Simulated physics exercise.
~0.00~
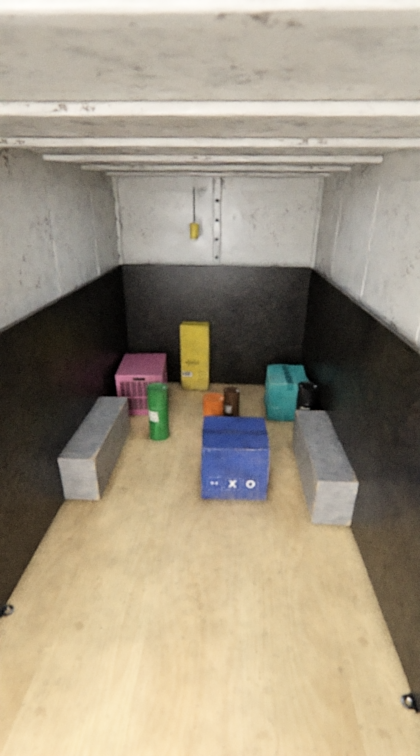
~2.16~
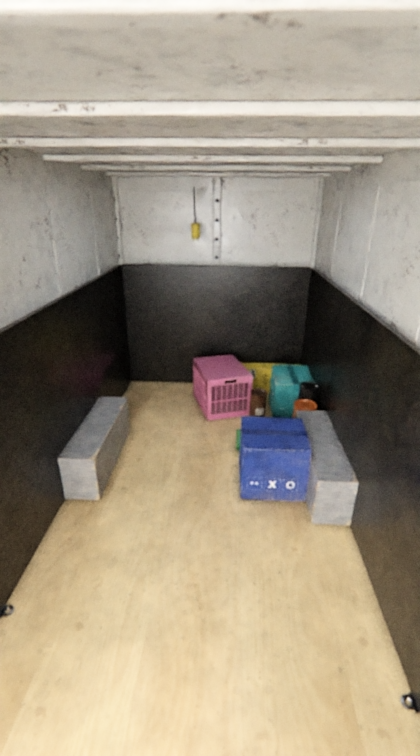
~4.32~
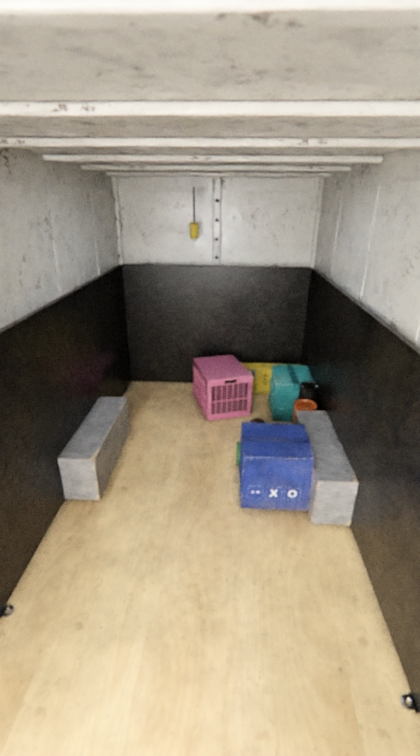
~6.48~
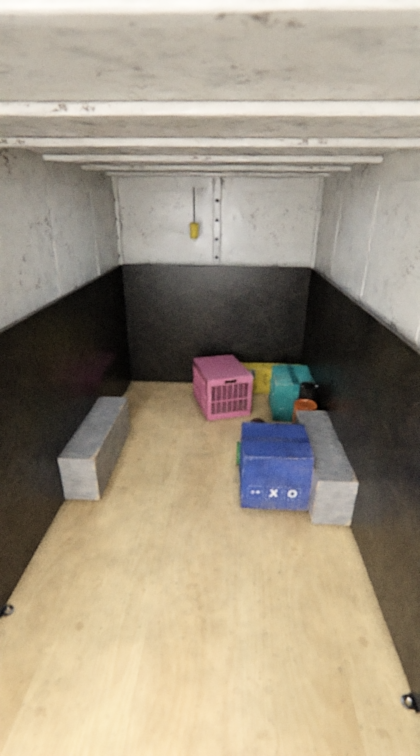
A pink crate, a blue box and several smaller containers shifted to the right across a van's wooden floor, the tall yellow box toppling over, then the blue box edged slightly nearer and everything sat still, bunched along the right side.
